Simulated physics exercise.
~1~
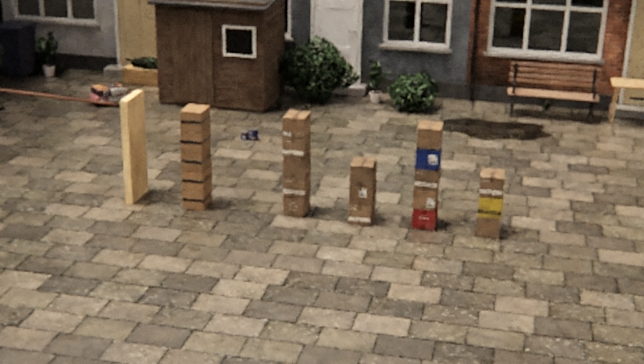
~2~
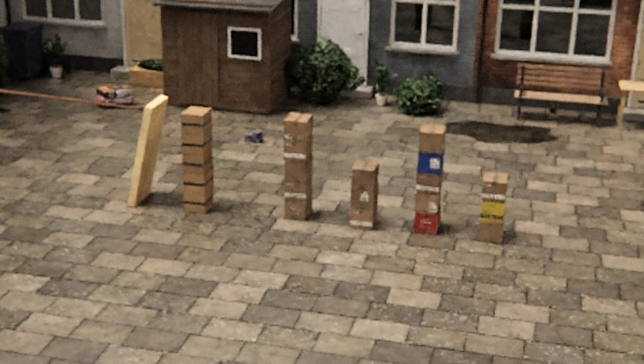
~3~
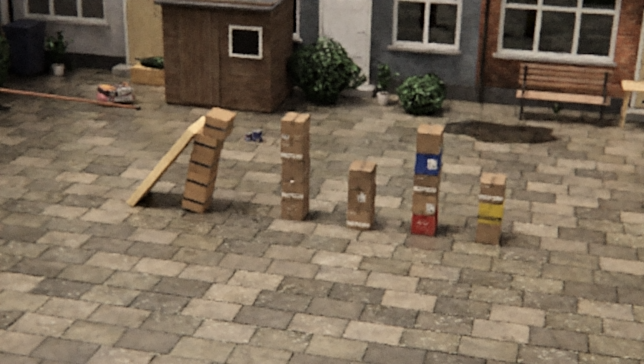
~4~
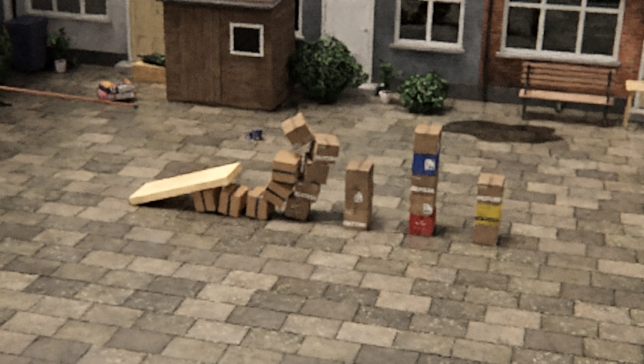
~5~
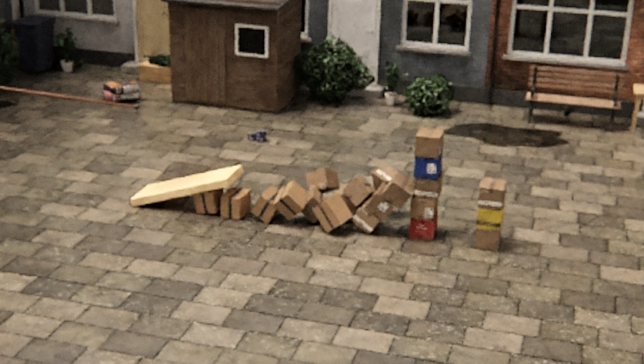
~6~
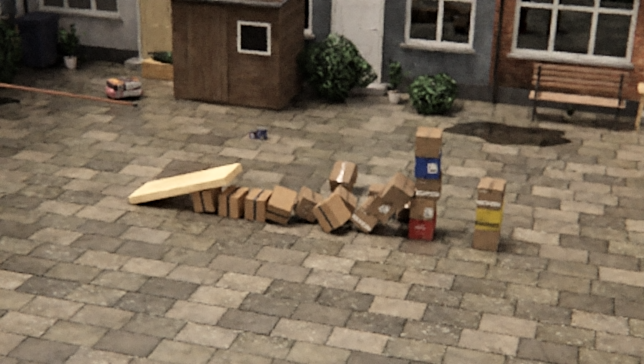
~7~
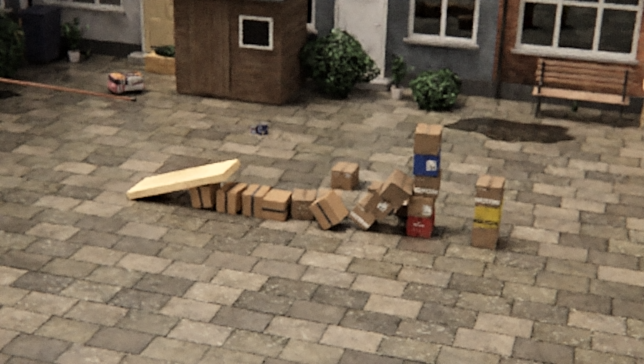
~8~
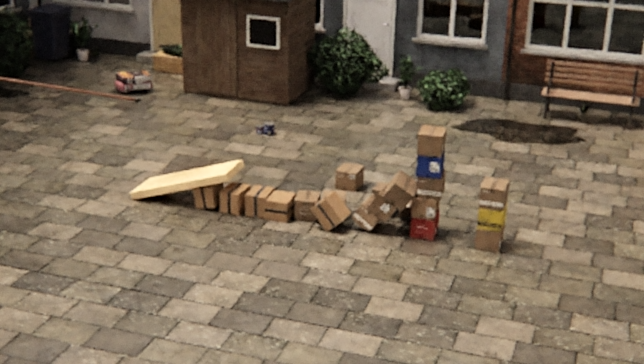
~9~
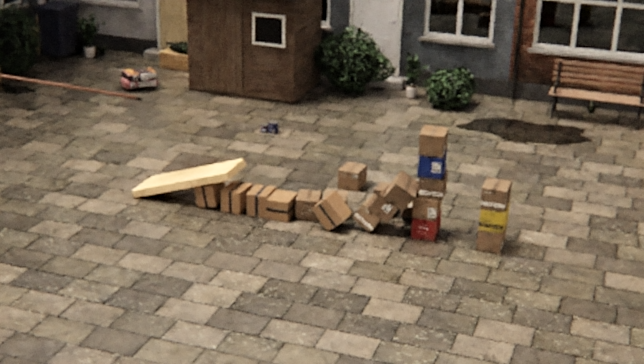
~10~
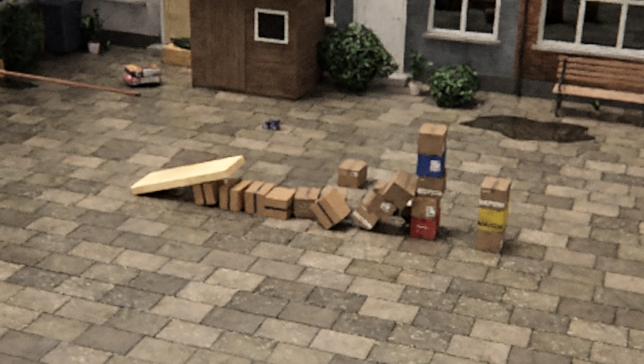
A pale board tipped over to the right into a row of taped box stacks on a paved yard, toppling the nearest ones into a jumbled line, but the stack with the blue and red boxes stayed standing, as did the one with the yellow box.
